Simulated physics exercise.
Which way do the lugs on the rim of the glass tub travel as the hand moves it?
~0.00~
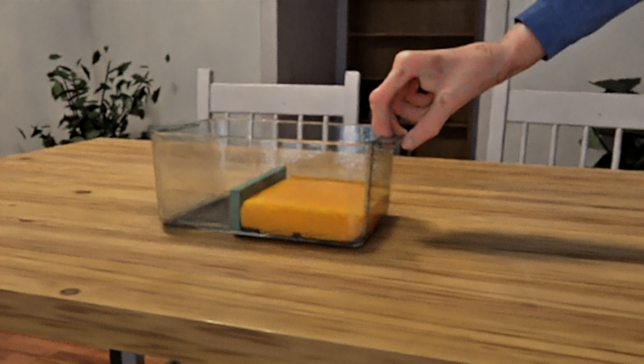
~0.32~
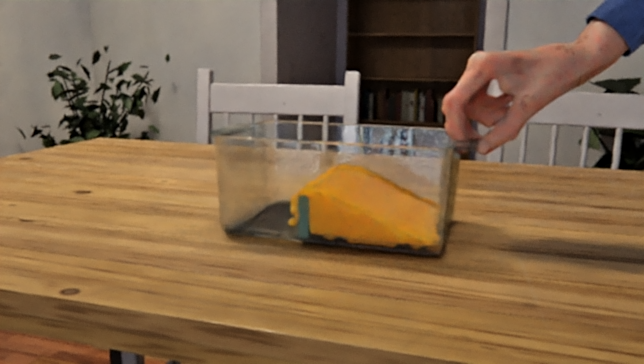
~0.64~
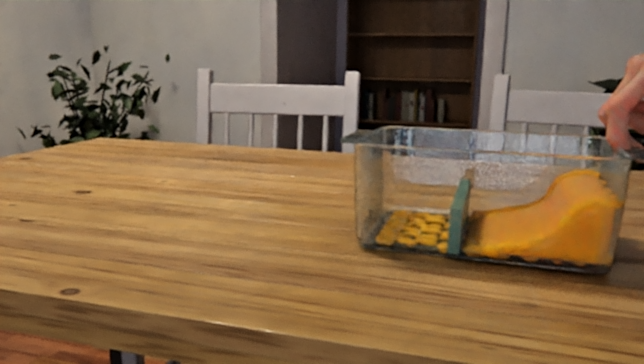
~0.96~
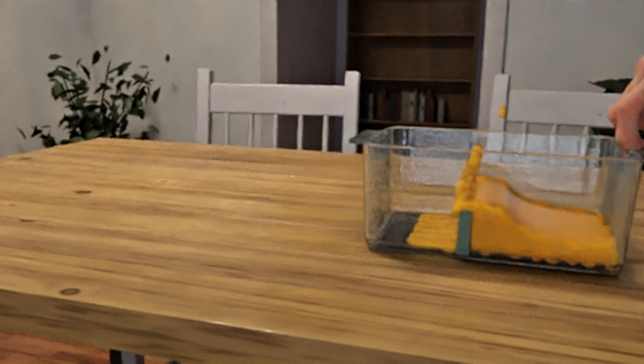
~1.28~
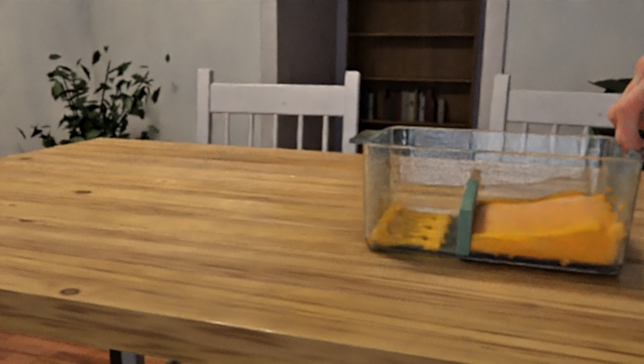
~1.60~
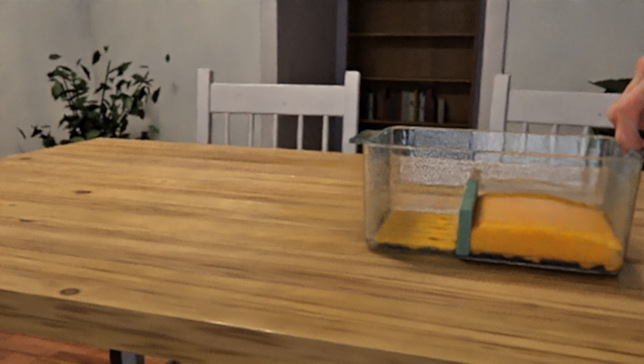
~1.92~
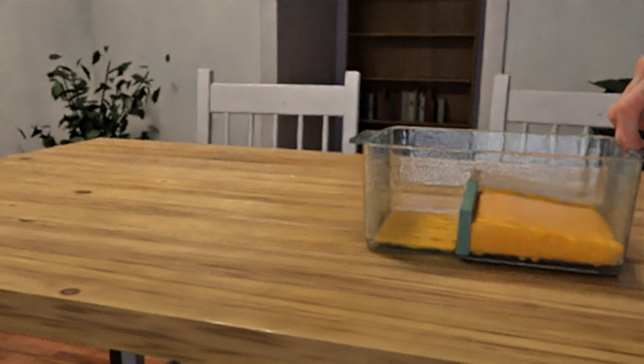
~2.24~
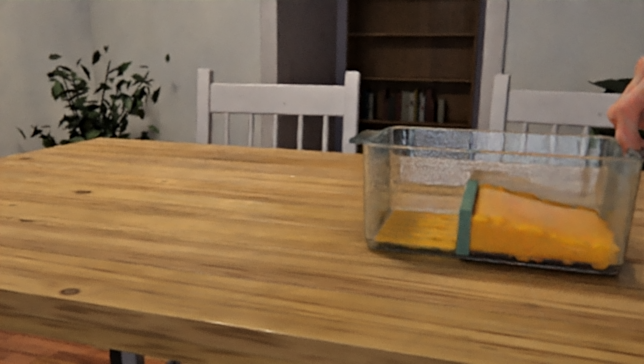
The lugs travel to the right along with the tub, and then stay still once it stops near the right side of the view.
